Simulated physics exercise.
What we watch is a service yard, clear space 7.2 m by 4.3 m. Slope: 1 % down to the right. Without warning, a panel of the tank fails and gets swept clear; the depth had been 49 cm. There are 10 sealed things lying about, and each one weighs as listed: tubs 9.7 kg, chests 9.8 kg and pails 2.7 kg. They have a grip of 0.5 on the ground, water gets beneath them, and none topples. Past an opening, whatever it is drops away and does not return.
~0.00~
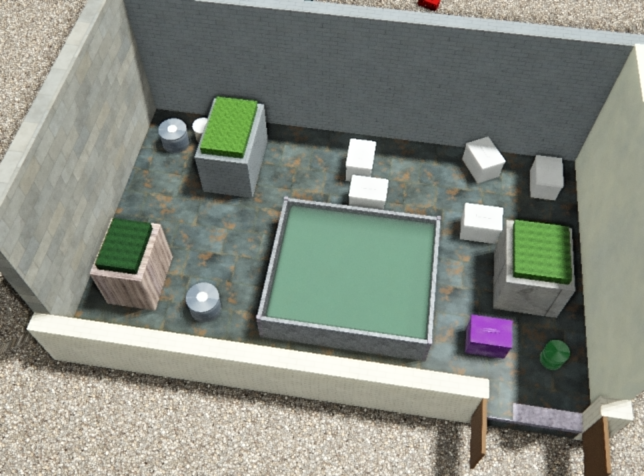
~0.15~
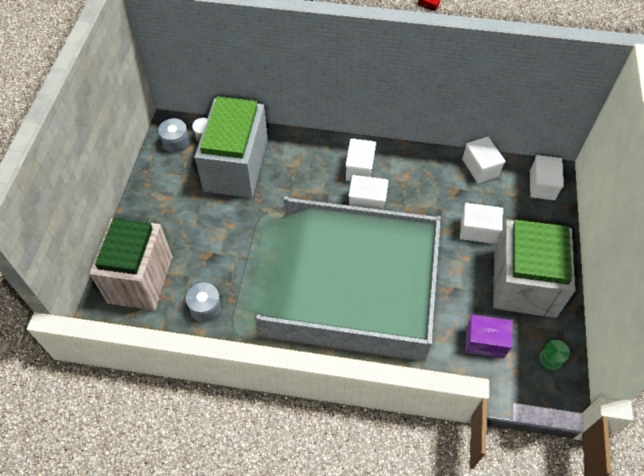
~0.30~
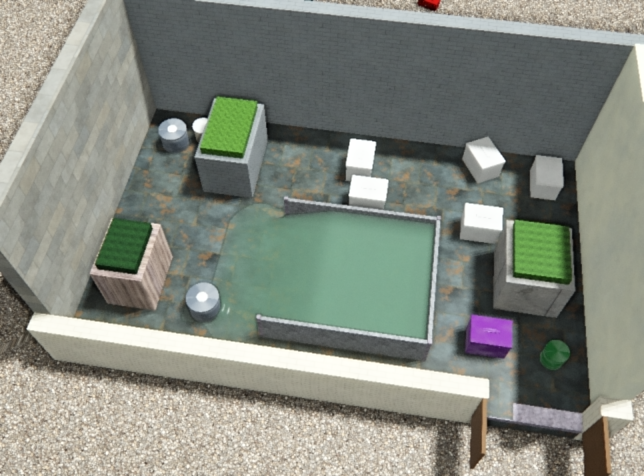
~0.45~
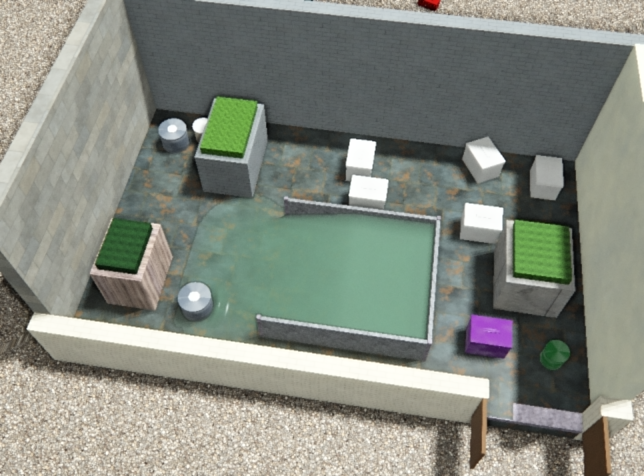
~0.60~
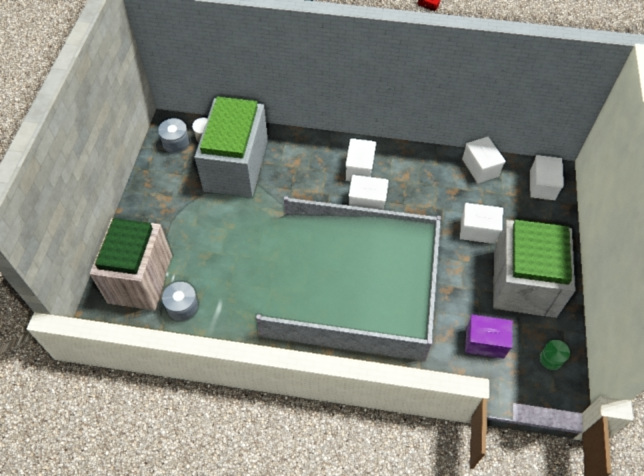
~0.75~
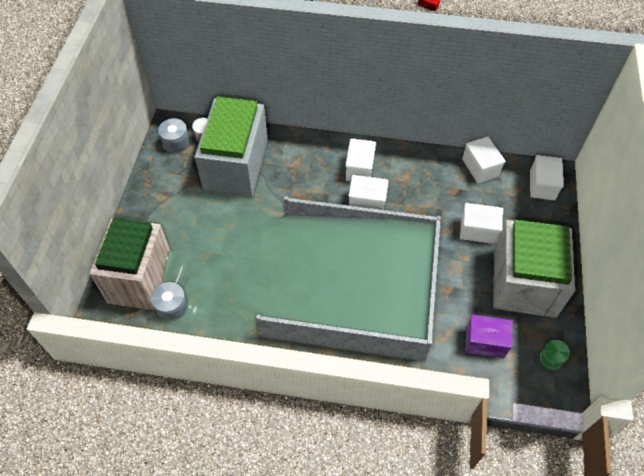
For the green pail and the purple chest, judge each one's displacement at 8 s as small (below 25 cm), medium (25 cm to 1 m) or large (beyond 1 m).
Green pail - medium, purple chest - small.
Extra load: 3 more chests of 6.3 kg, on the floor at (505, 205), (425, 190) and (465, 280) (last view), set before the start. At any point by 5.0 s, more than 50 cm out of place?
One by one: Below the mark, below the mark, below the mark.
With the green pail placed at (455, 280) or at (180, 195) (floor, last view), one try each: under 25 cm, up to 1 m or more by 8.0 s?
Run 1: It remains nearly still. Run 2: It is pushed far off.
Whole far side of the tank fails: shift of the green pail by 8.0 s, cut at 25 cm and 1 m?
Under that change, the green pail covers a big distance.
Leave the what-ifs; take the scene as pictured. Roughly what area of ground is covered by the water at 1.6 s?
Wet: Near 11.5 m2.
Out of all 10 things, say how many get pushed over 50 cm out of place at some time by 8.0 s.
I make that 7.
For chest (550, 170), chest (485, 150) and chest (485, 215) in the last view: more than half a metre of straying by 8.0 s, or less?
The first topped the threshold, the second topped the threshold, and the third never reached the threshold.
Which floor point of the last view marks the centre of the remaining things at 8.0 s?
Centre of the remaining things: Roughly (395, 242).
After 1.6 s the green pail is near (558, 351), 0.0 m from its start, aground; the purple chest is near (491, 331), 0.0 m from its start, aground; 0 of 10 are out; 1 afloat.
After 3.6 s the green pail is near (558, 351), 0.0 m from its start, aground; the purple chest is near (491, 331), 0.0 m from its start, aground; 0 of 10 are out; 3 afloat.
After 5.6 s the green pail is near (569, 342), 0.2 m from its start, aground; the purple chest is near (491, 331), 0.0 m from its start, aground; 0 of 10 are out; 3 afloat.
After 8.0 s the green pail is near (552, 317), 0.5 m from its start, aground; the purple chest is near (491, 331), 0.0 m from its start, aground; 0 of 10 are out; 4 afloat.
